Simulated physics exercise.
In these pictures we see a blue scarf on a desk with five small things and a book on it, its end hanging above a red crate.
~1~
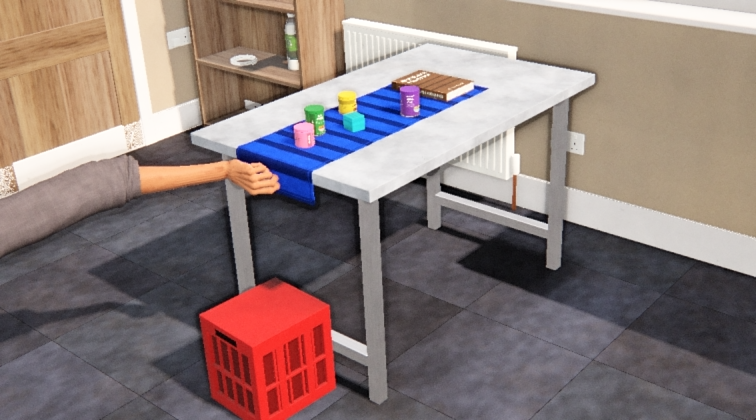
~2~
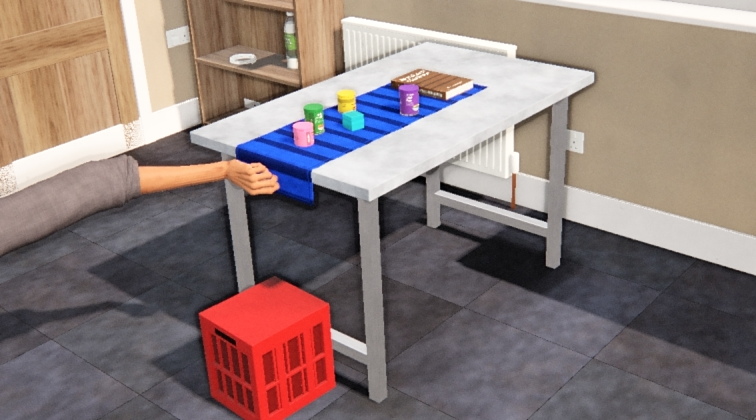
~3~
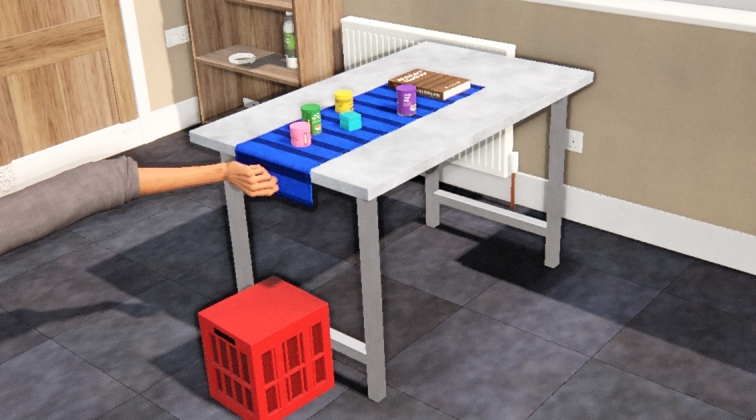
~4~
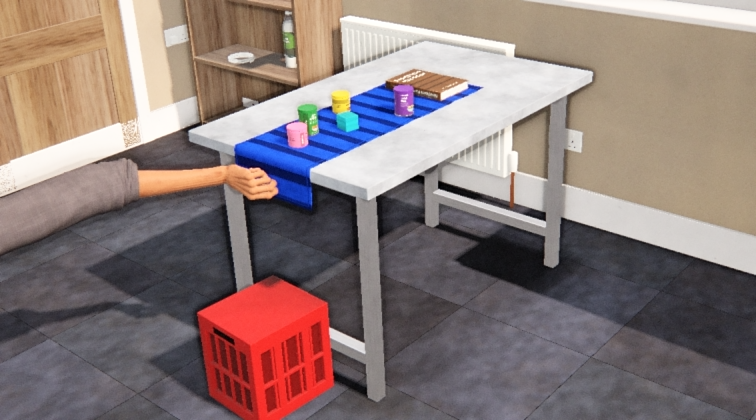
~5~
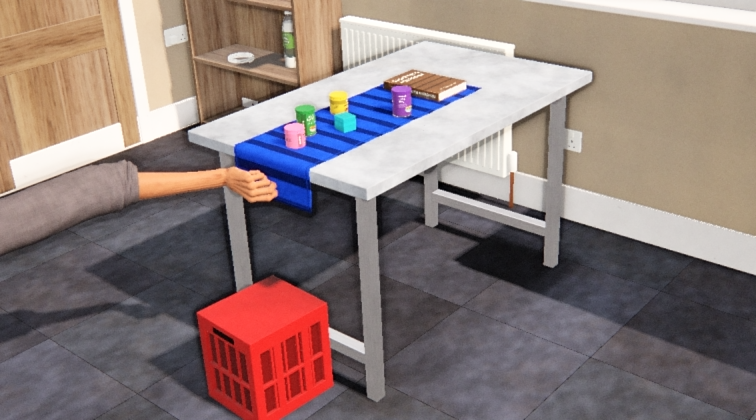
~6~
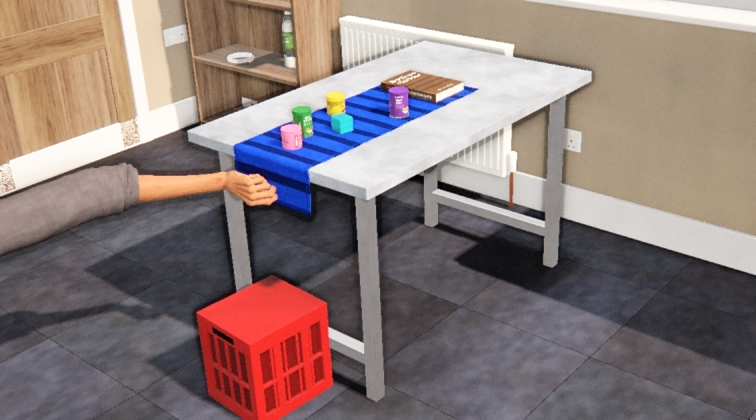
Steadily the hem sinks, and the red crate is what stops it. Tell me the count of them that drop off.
The count is three.
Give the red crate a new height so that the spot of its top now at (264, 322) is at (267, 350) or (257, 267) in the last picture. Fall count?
Totals 4, 1.
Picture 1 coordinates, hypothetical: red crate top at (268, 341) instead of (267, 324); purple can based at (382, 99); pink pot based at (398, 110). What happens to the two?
The purple can? Safe. The pink pot? Safe.
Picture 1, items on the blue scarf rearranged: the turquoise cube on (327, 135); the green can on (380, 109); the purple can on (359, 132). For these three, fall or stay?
The turquoise cube topples down; the green can stays put; and the purple can topples down.
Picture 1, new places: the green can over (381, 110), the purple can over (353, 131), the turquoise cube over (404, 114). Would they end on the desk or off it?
The green can stays put; the purple can ends up off; the turquoise cube stays put.
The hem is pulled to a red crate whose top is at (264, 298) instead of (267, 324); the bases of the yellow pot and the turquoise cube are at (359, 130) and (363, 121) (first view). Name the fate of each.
Result: Yellow pot still there, turquoise cube still there.
Soon after, hem near (277, 242); pink pot gone.
After that, hem near (280, 284); pink pot and green can gone.
And then, hem on the crate; pink pot, green can and turquoise cube gone.
In the end, hem on the crate; pink pot, green can and turquoise cube gone. It carries off three.
